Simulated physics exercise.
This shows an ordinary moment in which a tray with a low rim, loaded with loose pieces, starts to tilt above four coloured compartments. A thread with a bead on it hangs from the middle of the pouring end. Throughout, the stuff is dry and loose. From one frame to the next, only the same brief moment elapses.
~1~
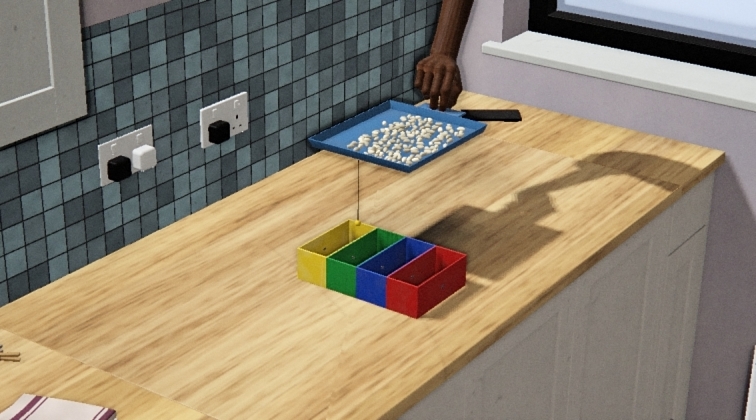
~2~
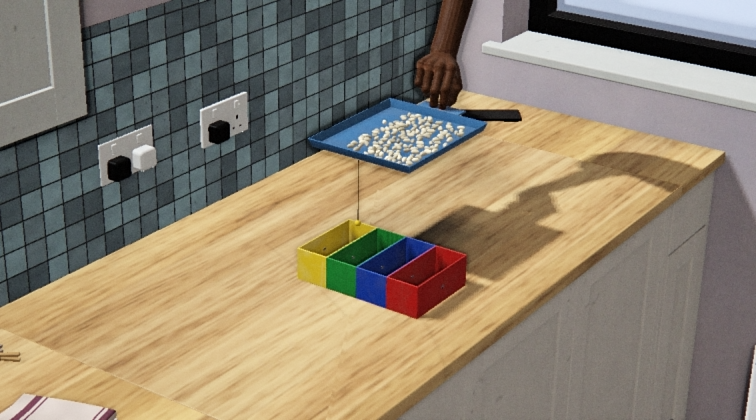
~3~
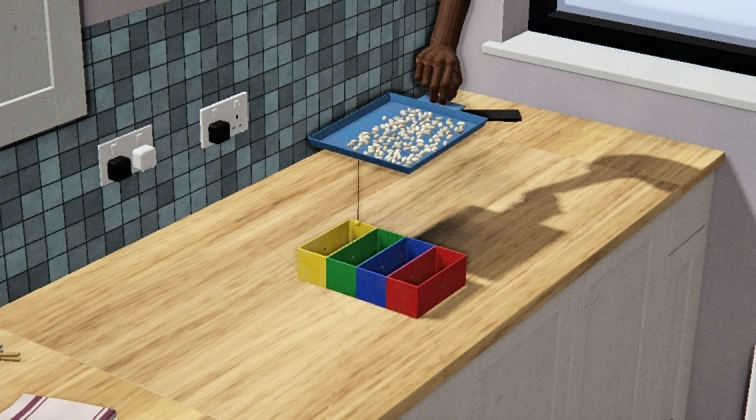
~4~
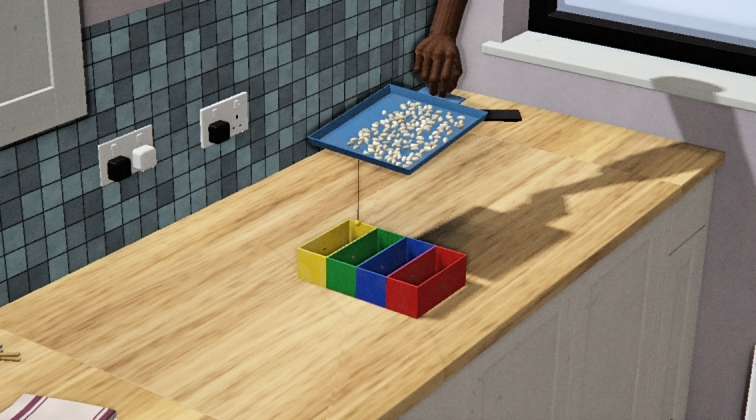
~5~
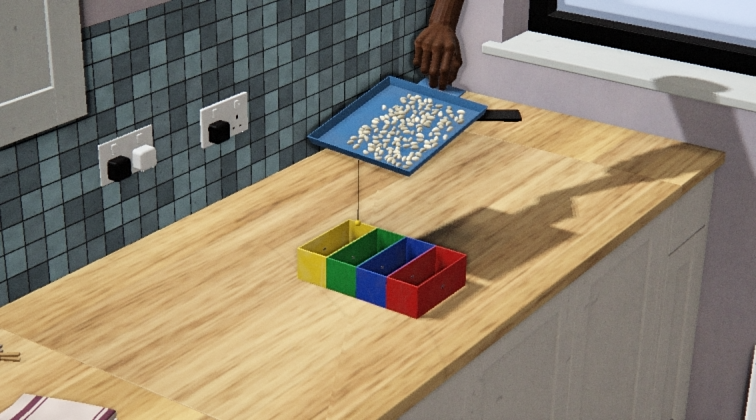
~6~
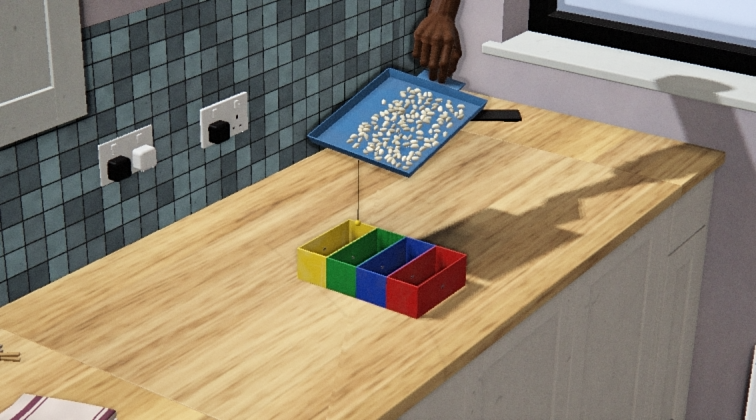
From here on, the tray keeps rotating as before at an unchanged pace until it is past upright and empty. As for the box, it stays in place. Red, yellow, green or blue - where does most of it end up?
Most of it ends up in blue.
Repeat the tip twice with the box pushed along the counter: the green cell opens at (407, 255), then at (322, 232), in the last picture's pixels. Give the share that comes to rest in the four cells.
About 90 % and 60 %.
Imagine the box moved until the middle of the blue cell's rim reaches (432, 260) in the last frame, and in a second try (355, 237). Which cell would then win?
Try one: The cell in green; try two: The cell in red.
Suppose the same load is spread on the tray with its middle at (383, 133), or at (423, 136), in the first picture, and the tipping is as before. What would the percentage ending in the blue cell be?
It would be 50 in a hundred, and then 60 in a hundred.
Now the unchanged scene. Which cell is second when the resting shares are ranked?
Number two is the green one.
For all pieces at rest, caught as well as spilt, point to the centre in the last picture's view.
Roughly at (385, 280).
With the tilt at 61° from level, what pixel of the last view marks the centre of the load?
Somewhere about pixel (390, 149).
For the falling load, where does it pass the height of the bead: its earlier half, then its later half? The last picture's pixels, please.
Around (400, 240), followed by around (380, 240).
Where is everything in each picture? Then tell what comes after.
Corners of the pouring end at (313, 138) and (409, 165), level; middle of the load at (405, 139), white beans; bead on its thread at (358, 223); yellow cell at (312, 265); green cell at (341, 275); blue cell at (371, 285); red cell at (402, 295), in the first picture.
Corners of the pouring end at (313, 138) and (409, 165), level; middle of the load at (405, 139), in the second picture.
Corners of the pouring end at (312, 137) and (409, 166), tipped barely, lowest at the right corner; middle of the load at (405, 136), in the third picture.
Corners of the pouring end at (312, 137) and (409, 167), tipped a little, lowest at the right corner; middle of the load at (405, 133), in the fourth picture.
Corners of the pouring end at (312, 136) and (409, 169), tipped a little, lowest at the right corner; middle of the load at (405, 130), in the fifth picture.
Corners of the pouring end at (312, 135) and (409, 170), tipped clearly, lowest at the right corner; middle of the load at (404, 126); yellow cell at (312, 265); green cell at (341, 275); blue cell at (371, 285); red cell at (402, 295), in the sixth picture.
Soon, tray tipped steeply; nearly all on the tray; a small part falling or outside the box.
A while on, tray tipped past a quarter turn; about a quarter on the tray; about a third in the blue cell; a small part in the green cell; a stray few in the red cell; a stray few in the yellow cell; about half falling or outside the box.
Towards the end, tray tipped past a quarter turn; about two thirds in the blue cell; about a third in the green cell; a small part in the yellow cell; a stray few in the red cell; a stray few falling or outside the box.
Finally, tray tipped past a quarter turn; about two thirds in the blue cell; about a third in the green cell; a small part in the yellow cell; a stray few in the red cell; a stray few outside the box.
